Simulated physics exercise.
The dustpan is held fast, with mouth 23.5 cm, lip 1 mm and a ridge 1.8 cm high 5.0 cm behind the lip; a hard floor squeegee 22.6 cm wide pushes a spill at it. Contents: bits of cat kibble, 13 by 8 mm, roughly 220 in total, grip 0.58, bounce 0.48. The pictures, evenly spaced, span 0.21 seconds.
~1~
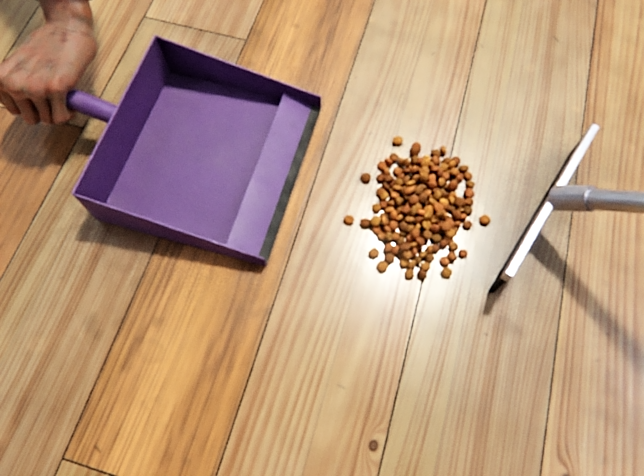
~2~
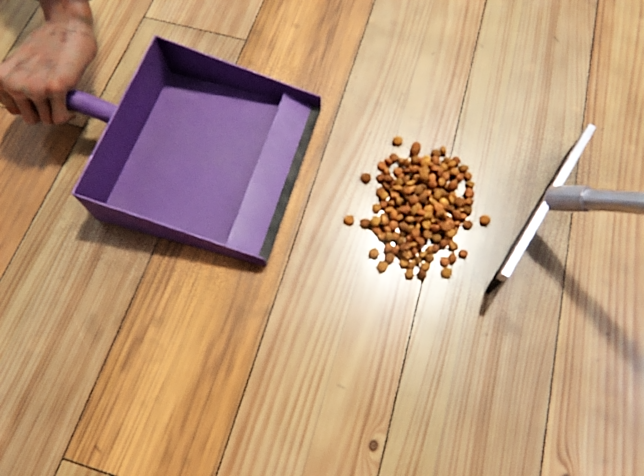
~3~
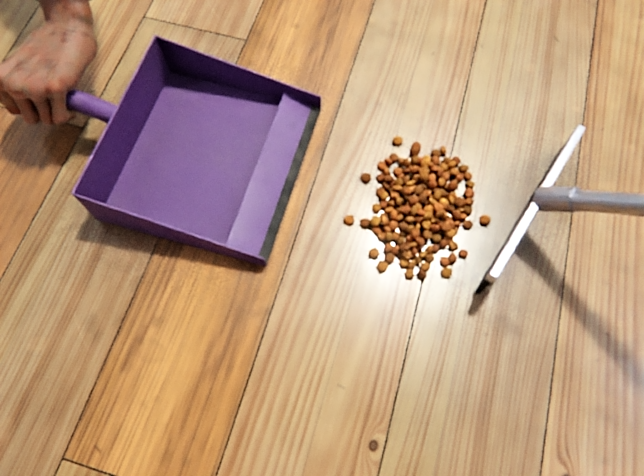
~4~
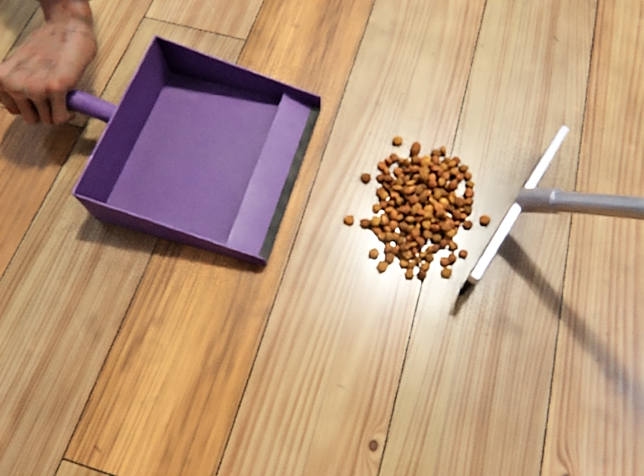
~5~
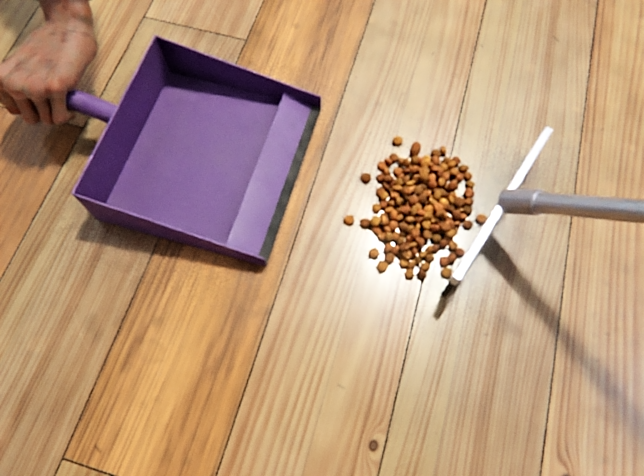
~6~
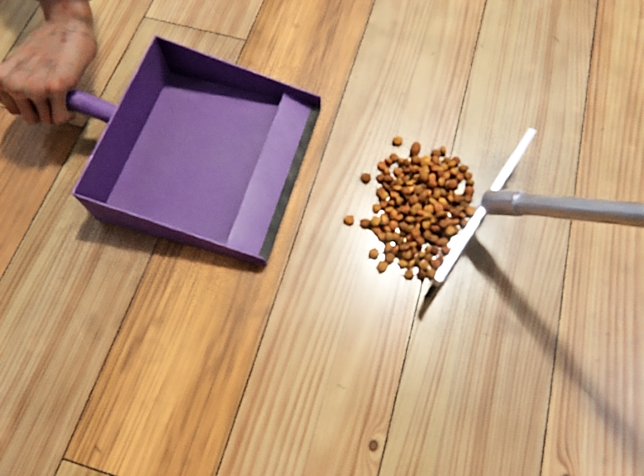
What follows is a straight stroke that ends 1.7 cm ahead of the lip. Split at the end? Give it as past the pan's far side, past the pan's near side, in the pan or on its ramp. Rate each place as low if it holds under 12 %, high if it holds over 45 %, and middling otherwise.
Far side - low; near side - low; pan - low.
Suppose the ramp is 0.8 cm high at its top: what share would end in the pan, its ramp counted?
About 5 %.
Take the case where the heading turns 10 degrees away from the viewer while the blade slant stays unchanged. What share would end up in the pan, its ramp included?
Then about 10 per cent.
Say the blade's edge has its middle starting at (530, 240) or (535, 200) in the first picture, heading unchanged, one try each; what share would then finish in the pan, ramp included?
The two tries give about 0 % and about 5 %.
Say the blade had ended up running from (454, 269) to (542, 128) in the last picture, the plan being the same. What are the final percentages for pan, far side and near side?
Pan 10, far 5, near 0.
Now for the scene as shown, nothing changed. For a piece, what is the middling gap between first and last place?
It works out to some 12 cm.
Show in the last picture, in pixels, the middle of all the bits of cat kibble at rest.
Somewhere near (325, 182) in the last picture.
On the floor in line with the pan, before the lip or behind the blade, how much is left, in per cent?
About 95 %.
Then, 0.20 s after the last picture, middle of the blade 14 cm from the lip; 0 % over the lip, far side 0 %, near side 0 %.
Then, 0.34 s after the last picture, middle of the blade 8 cm from the lip; 0 % over the lip, far side 0 %, near side 0 %.
Then, 0.60 s after the last picture, middle of the blade 5 cm from the lip; 5 % over the lip, far side 0 %, near side 5 %.
In the end, far side 0 %, near side 5 %, pan 5 %, in front of the lip or behind the blade 95 %.
